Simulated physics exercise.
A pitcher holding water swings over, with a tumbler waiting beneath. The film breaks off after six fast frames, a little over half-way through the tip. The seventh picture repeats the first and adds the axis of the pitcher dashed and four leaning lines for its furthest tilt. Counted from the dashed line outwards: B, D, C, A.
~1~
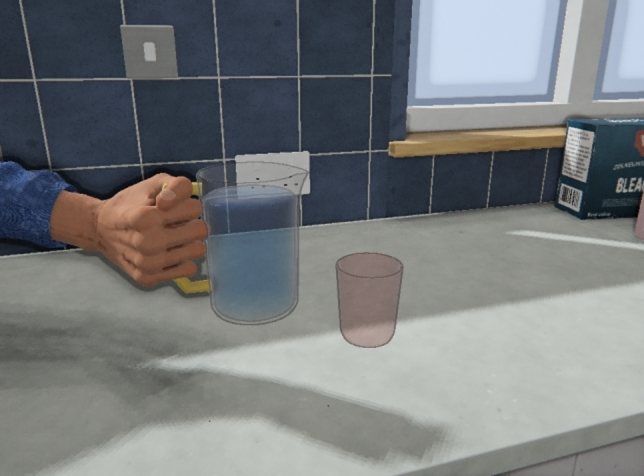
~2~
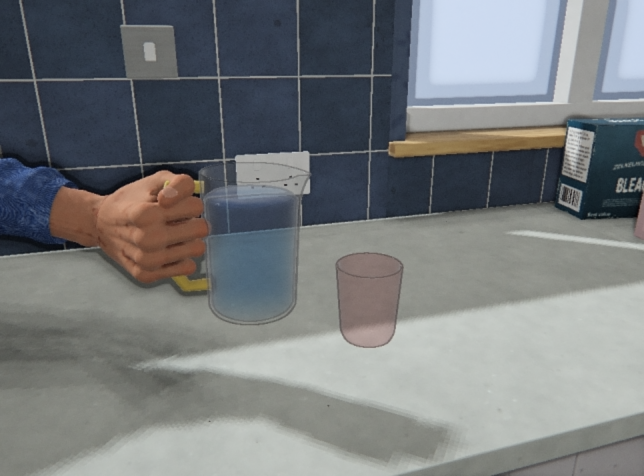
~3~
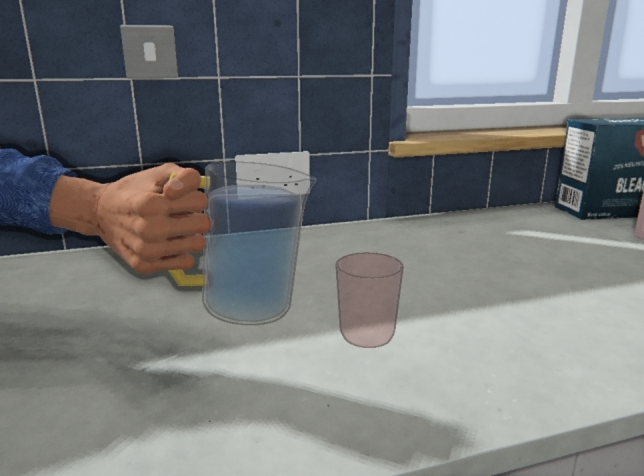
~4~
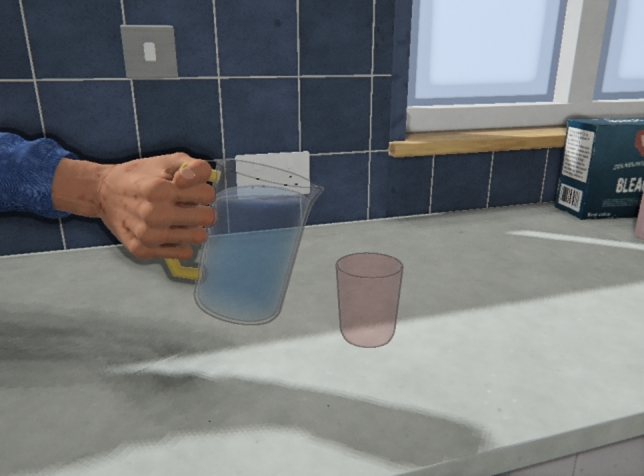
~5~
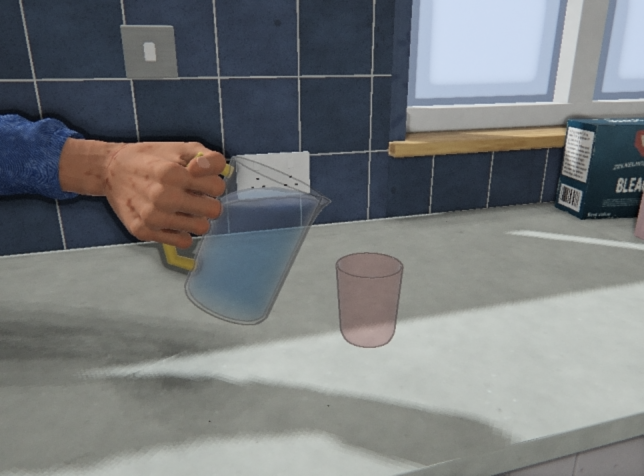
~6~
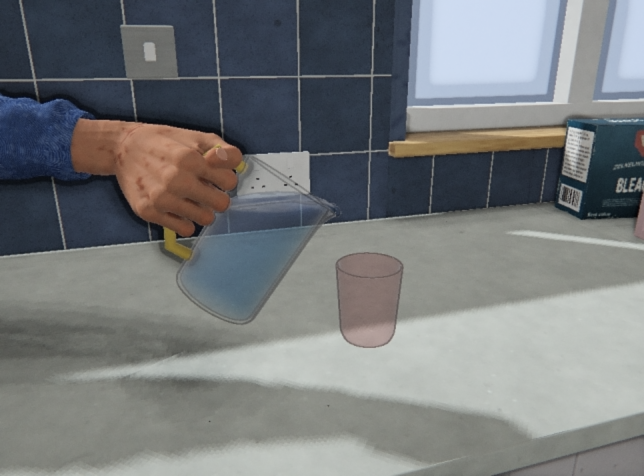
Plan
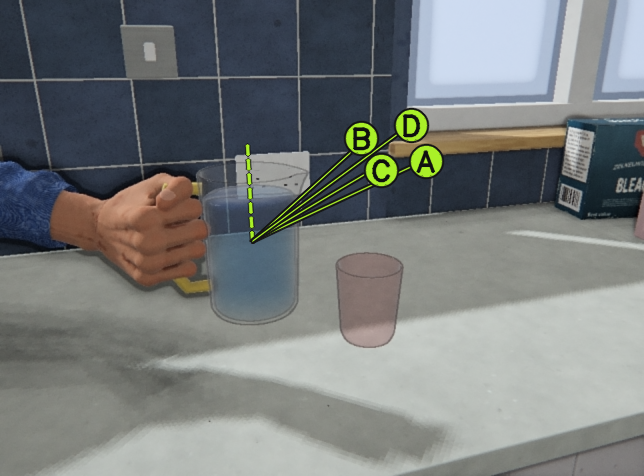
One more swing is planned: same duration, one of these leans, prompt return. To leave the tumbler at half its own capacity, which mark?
The best line is B.
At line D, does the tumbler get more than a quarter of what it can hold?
Yes, it does.
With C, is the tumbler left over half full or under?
Over half.
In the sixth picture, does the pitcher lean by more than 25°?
Yes, it does.
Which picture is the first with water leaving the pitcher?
In picture 6.
In lime, A at (410, 167); B at (350, 152); C at (364, 174); D at (397, 134).
With A, the tumbler ends with about 91 % of what it can hold; 6 % of the water is spilt.
With B, the tumbler ends with about 46 % of what it can hold.
With C, the tumbler ends with about 82 % of what it can hold.
With D, the tumbler ends with about 63 % of what it can hold.
